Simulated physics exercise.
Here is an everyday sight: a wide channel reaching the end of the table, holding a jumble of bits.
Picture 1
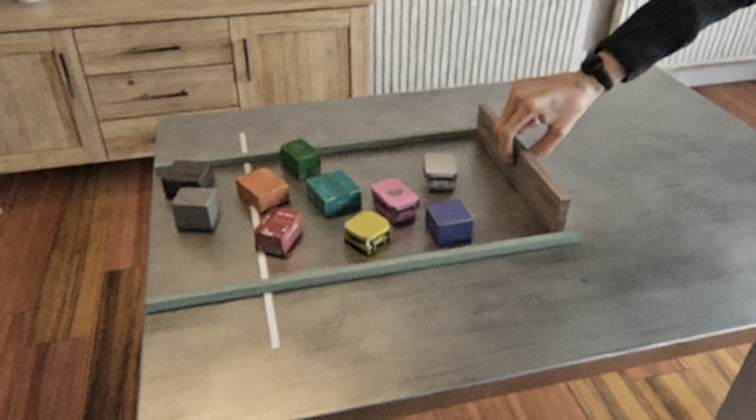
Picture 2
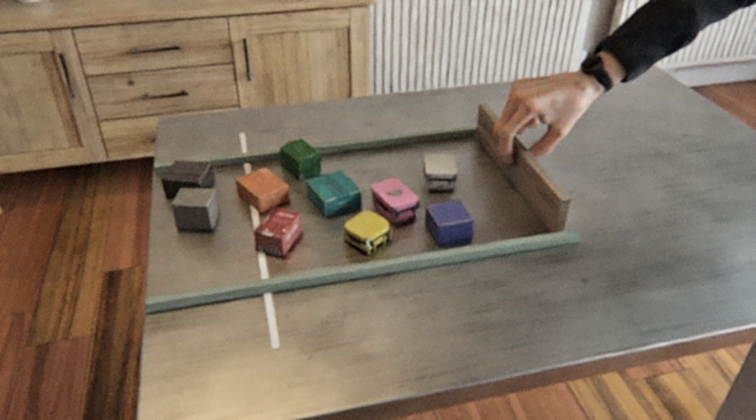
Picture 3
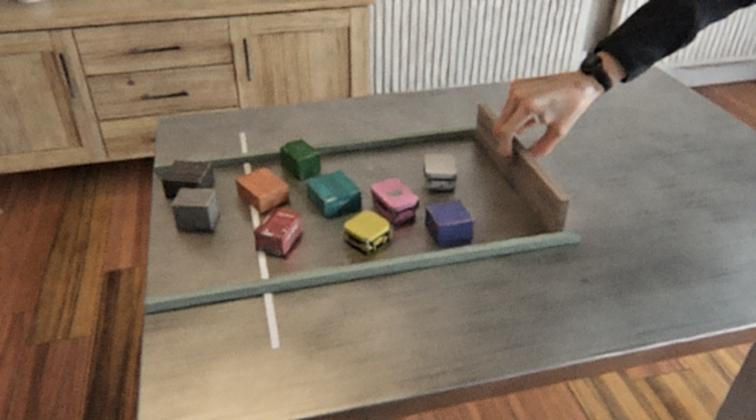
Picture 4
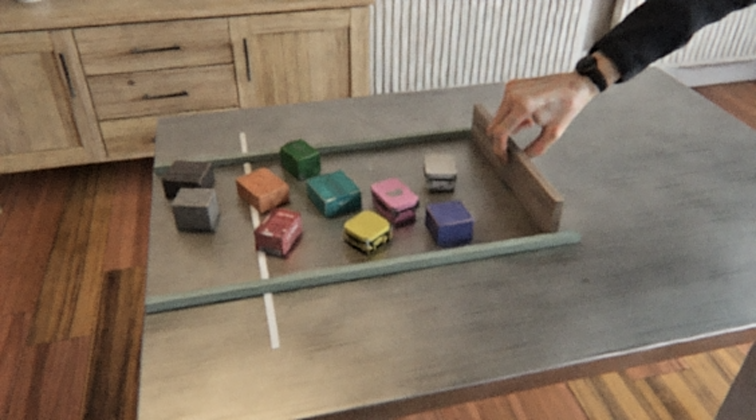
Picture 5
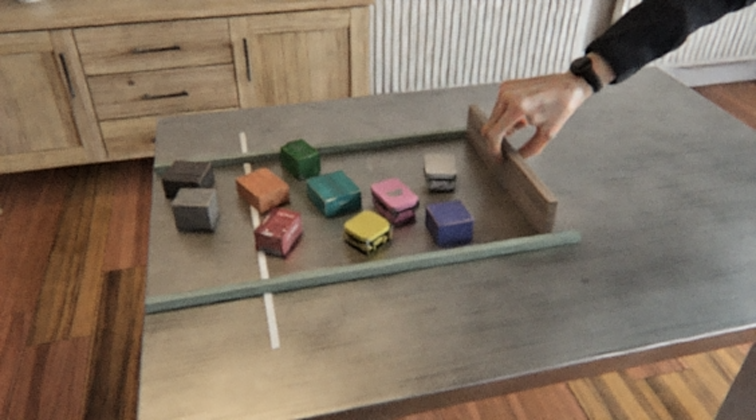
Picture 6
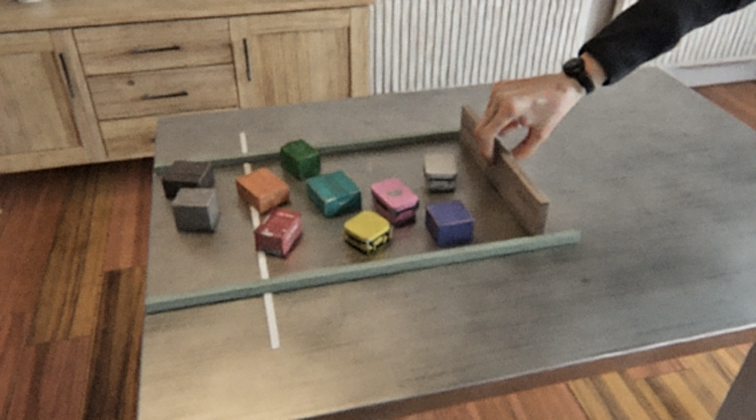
A hand in a black sleeve and dark watch grips a wooden board on a grey tabletop, seen from above at an angle, with wooden cabinets behind. Between two pale green rails lie black and grey blocks at left, orange, red, green, turquoise, yellow and pink pieces across a white strip and the middle, and whitish and blue ones at right. The hand holds nearly still, then slides the board slightly left, while the pieces and camera stay still.
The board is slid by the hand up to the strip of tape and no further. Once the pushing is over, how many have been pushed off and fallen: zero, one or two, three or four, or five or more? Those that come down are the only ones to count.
Okay, so the number that tips off the end comes to just one or two, I'd say.
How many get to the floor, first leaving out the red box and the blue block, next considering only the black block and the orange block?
The count is 1 in the first case and 0 in the second.
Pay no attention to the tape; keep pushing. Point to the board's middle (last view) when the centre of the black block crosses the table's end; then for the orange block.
Points: About (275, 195) and about (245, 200).
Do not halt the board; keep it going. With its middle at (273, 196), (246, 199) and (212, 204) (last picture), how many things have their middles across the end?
Respectively 1, 2 and 4.
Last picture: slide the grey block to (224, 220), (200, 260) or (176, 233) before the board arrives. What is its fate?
In order, the grey block sits tight; sits tight; leaves the top.
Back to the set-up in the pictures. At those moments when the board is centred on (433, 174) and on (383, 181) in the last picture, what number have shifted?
At the first point the count is 2, at the second it's 5.
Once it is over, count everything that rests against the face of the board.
It is in contact with 4.
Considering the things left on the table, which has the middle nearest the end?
I'd go with the grey block.
Early on, none off yet; black block at rest near (189, 179); grey block at rest near (196, 209); orange block at rest near (263, 190).
Finally, the number that fall off is one or two; lost, black block.
